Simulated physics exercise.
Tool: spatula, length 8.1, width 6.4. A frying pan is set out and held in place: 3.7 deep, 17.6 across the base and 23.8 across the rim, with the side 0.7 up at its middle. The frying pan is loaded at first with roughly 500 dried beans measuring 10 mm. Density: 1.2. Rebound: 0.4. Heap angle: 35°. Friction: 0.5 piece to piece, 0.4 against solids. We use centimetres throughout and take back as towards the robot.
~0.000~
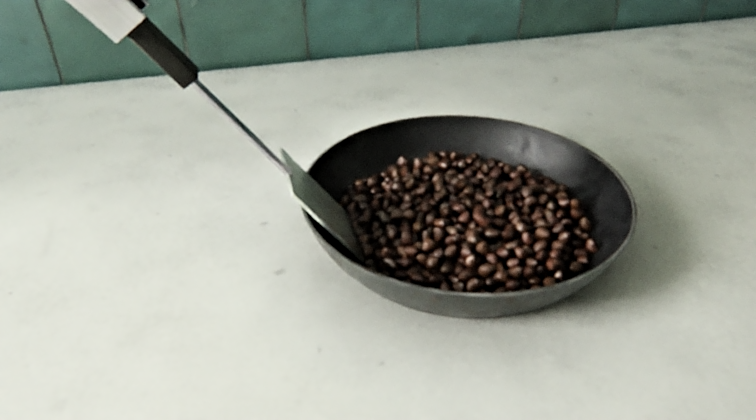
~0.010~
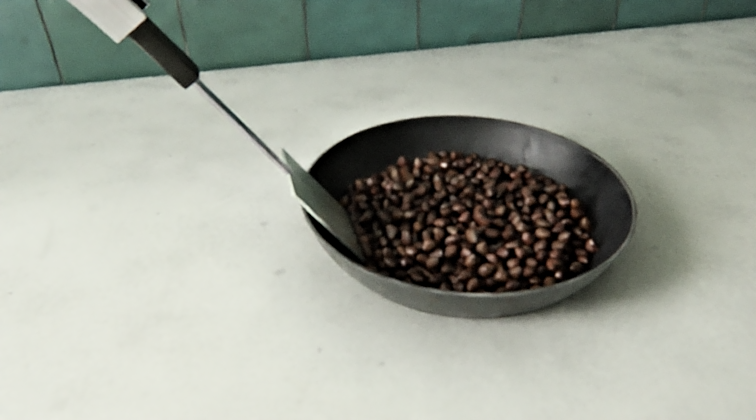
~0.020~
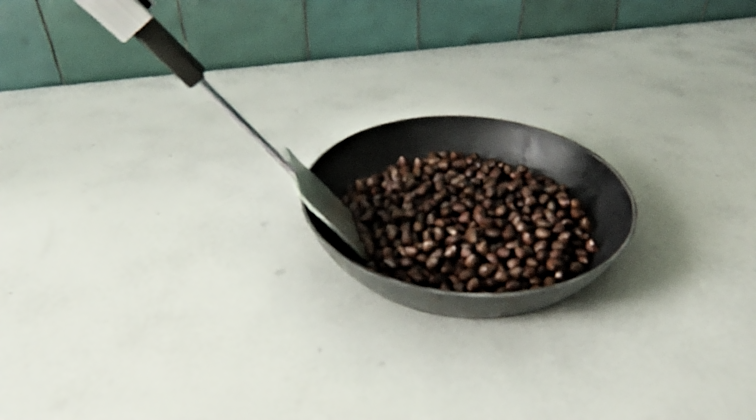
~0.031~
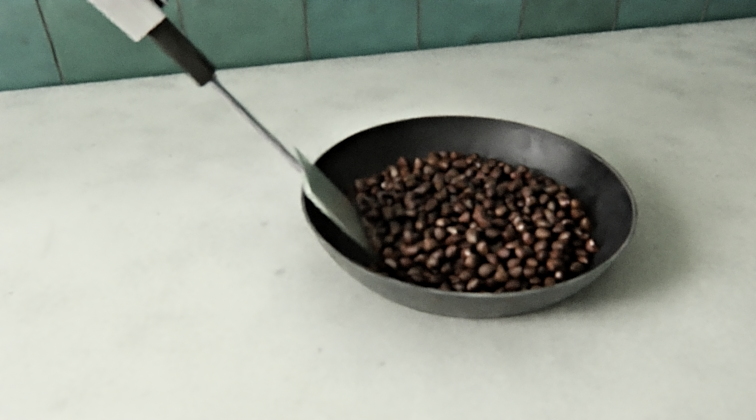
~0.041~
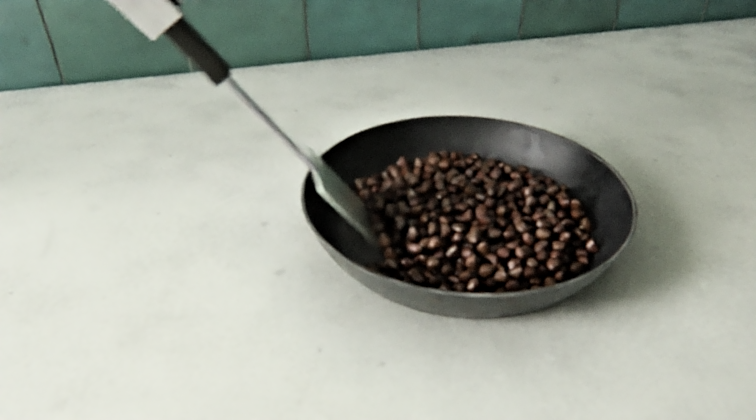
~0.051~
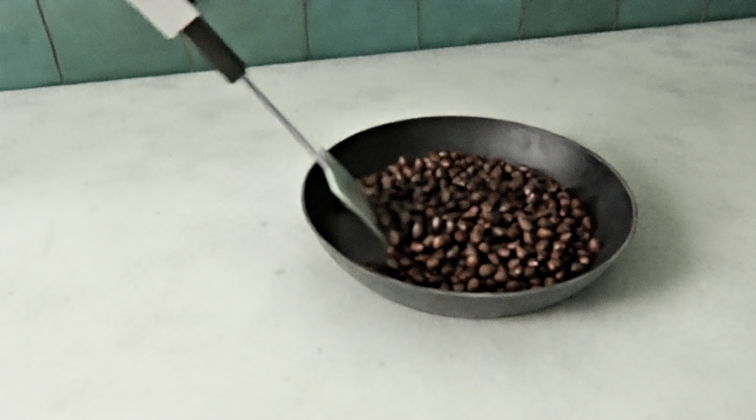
A dark frying pan full of glossy brown beans sits right of centre on a pale, faintly mottled countertop, seen from slightly above with green tiles along the back. A spatula with a thin metal shaft and a black-and-white handle slants in from the upper left, its blade inside the pan's left edge. The blade slides slowly rightward, nudging the nearest beans and baring some dark pan behind it, while the pan and camera stay still.
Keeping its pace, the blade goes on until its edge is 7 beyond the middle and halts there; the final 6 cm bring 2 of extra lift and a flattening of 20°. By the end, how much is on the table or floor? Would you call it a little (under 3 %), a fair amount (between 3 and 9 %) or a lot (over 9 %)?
A fair amount, between 3 and 9 %.
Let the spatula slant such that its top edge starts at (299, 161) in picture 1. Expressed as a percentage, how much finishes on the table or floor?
Roughly 5 percent ends on the table or floor.
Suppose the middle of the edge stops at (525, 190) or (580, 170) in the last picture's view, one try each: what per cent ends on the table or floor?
Roughly 0 and 25 per cent.
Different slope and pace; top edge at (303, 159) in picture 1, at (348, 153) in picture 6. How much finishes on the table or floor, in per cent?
Near 10 in a hundred.
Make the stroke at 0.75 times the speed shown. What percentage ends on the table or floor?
About 0 per cent.
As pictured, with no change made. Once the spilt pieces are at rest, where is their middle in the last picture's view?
It ends up around (630, 198).
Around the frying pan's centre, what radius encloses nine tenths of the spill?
The distance is roughly 20 cm.
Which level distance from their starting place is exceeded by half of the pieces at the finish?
I'd estimate close to 3 centimetres.
After 0.10 s, sloping 55°, highest piece 5 above the table; 504 in the frying pan.
After 0.15 s, sloping 48°, highest piece 5 above the table; 504 in the frying pan.
After 0.38 s, sloping 35°, highest piece 5 above the table; 476 in the frying pan, 28 on the table or floor.
After 1.43 s, sloping 35°, highest piece 5 above the table; 475 in the frying pan, 29 on the table or floor.
At rest, 475 in the frying pan, 29 on the table or floor. That is 6 % on the table or floor.
